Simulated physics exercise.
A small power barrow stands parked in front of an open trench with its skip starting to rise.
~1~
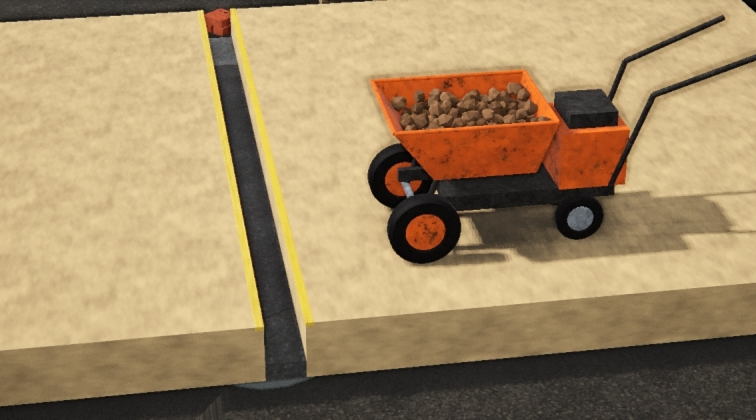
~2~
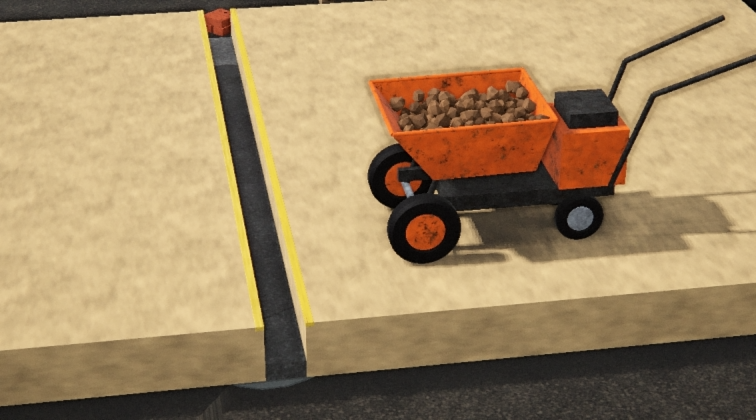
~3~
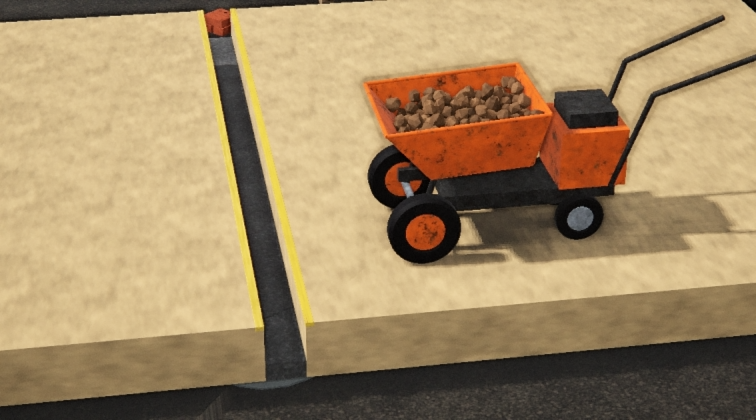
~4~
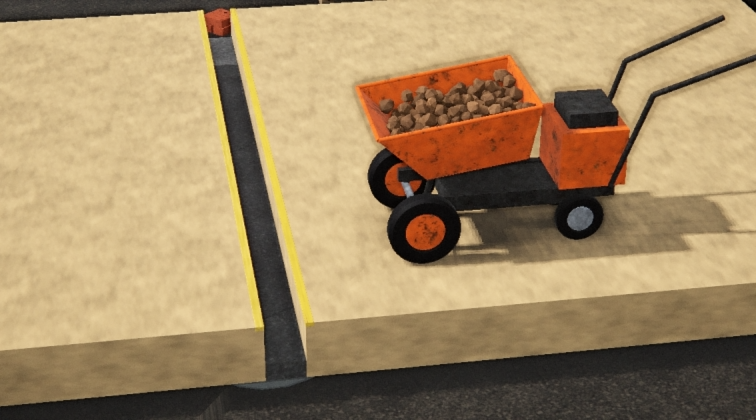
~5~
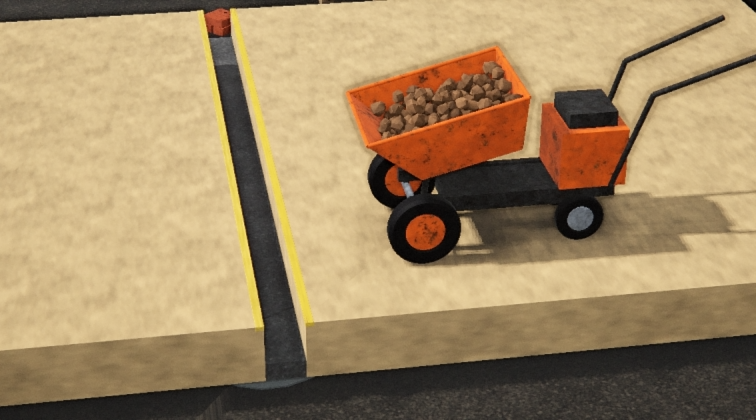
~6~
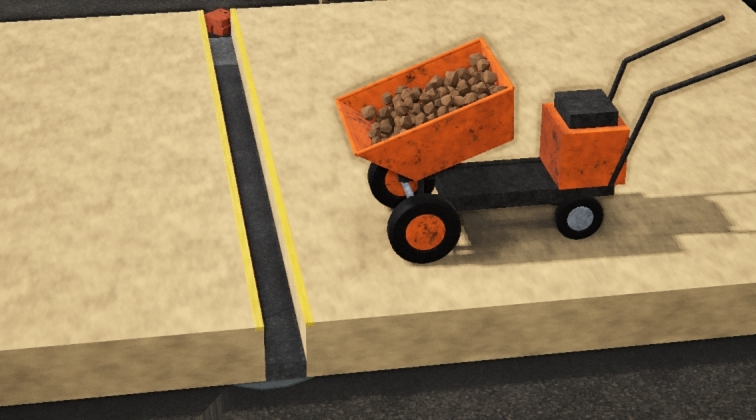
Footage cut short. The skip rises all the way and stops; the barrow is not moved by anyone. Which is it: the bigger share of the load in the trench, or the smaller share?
Above half.
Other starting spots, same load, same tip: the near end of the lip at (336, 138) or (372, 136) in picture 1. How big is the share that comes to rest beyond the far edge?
80 % then 40 %.
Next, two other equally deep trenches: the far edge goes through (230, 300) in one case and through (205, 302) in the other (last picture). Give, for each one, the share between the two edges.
90 %, then 100 %.
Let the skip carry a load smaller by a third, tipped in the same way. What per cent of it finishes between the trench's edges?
Share between the edges: Approx. 80 %.
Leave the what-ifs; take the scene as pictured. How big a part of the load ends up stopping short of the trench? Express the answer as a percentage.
Estimate: Around 5 per cent.
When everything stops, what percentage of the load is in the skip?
10 per cent, roughly.
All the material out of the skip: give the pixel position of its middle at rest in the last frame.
I'd put the middle somewhere around (264, 249).
Soon, skip tipped steeply; all in the skip.
A while on, skip tipped right over; about two thirds in the skip; a stray few short of the trench; about a quarter in or heaped over the trench; a stray few beyond it; a small part falling.
Towards the end, skip tipped right over; a small part in the skip; a small part short of the trench; about two thirds in or heaped over the trench; about a quarter beyond it.
Finally, skip tipped right over; a small part in the skip; a small part short of the trench; about two thirds in or heaped over the trench; about a quarter beyond it.
